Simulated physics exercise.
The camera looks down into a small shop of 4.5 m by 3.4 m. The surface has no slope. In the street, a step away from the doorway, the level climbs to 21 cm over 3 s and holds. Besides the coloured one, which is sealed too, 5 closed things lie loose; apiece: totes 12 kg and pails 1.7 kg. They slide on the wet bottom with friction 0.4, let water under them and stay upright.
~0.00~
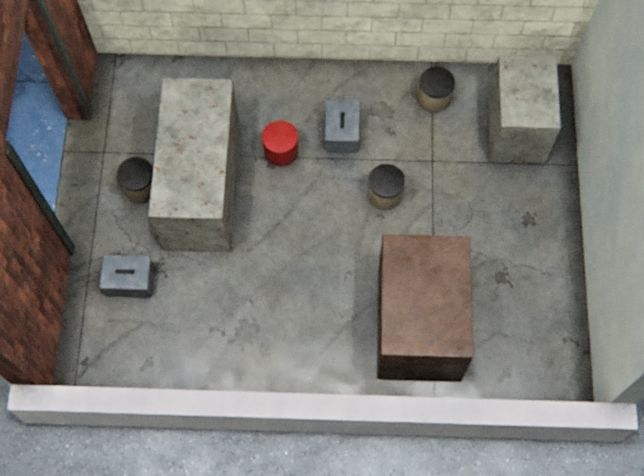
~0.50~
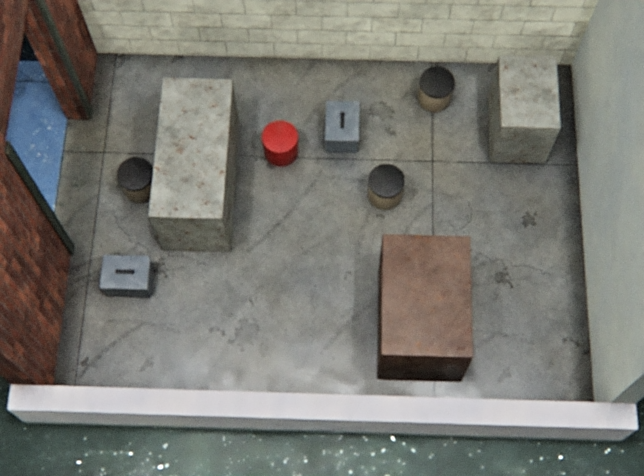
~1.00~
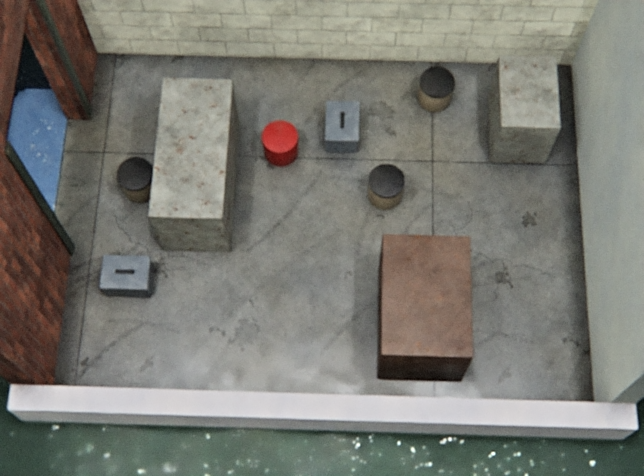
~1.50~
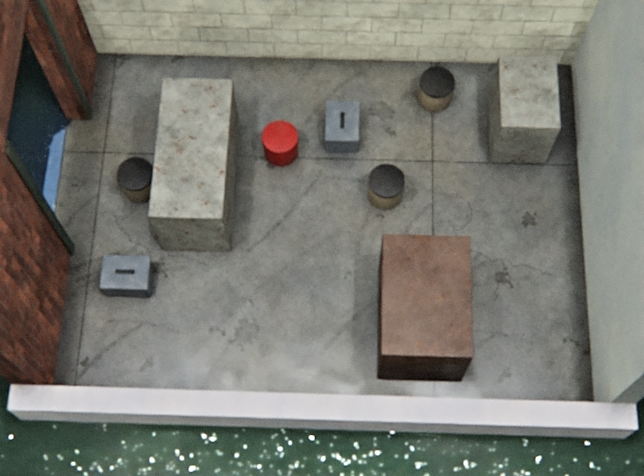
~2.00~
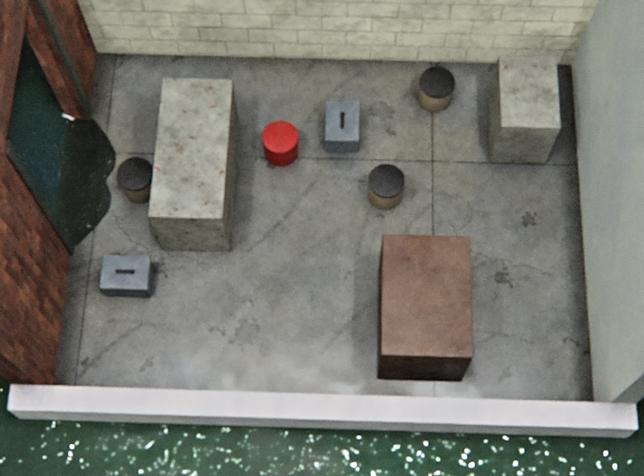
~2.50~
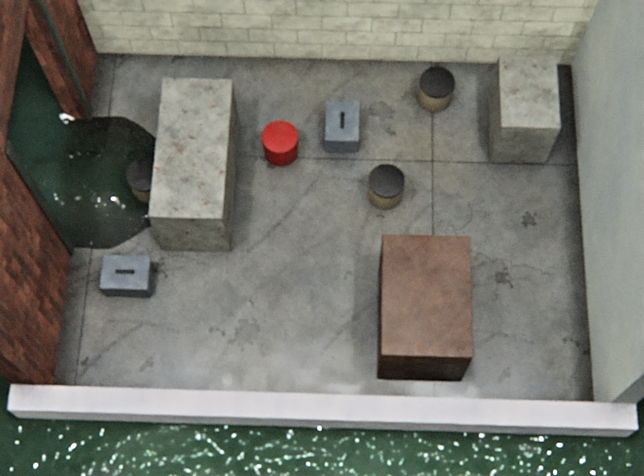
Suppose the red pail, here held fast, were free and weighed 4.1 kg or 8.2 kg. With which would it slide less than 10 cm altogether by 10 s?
For it, only the larger load is enough.
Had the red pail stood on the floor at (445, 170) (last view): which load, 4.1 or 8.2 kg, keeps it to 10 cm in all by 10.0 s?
It takes the larger.
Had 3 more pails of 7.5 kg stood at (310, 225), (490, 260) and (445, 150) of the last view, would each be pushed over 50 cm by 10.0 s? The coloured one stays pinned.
In that order: Less, less, under.
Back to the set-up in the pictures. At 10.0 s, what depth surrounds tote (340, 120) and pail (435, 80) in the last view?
About 9 and 6 cm.
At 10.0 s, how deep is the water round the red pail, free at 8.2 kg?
Roughly 7 cm.
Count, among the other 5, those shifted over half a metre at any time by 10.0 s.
That makes 5.
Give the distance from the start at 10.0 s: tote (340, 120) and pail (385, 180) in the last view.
In that order: 60 cm, 120 cm.
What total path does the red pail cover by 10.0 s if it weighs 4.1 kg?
Some 50 cm in all.
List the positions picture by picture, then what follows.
In the first frame, the red pail at (280, 136), on the bottom; 0.0 m2 under water; 0 of 6 have shifted.
In the second frame, the red pail at (280, 136) rests on the ground; water covers 0.0 m2; 0 of 6 have shifted.
In the third frame, the red pail at (280, 136) rests on the ground; 0.0 m2 under water; 0 of 6 have shifted.
In the fourth frame, the red pail at (280, 136), on the bottom; water covers 0.0 m2; 0 of 6 have shifted.
In the fifth frame, the red pail at (280, 136), on the bottom; water covers 0.2 m2; 0 of 6 have shifted.
In the sixth frame, the red pail at (280, 136) rests on the ground; 0.8 m2 under water; 1 of 6 have shifted.
After 3.5 s the red pail would be 0 cm from its start with 4.1 kg and 0 cm from its start with 8.2 kg; 0 cm of water round it then.
After 4.5 s the red pail would be 0 cm from its start with 4.1 kg and 0 cm from its start with 8.2 kg; 0 cm of water round it then.
After 7.0 s the red pail would be 0 cm from its start with 4.1 kg and 0 cm from its start with 8.2 kg; 3 cm of water round it then.
After 10.0 s the red pail would be 34 cm from its start with 4.1 kg and 0 cm from its start with 8.2 kg; 7 cm of water round it then.
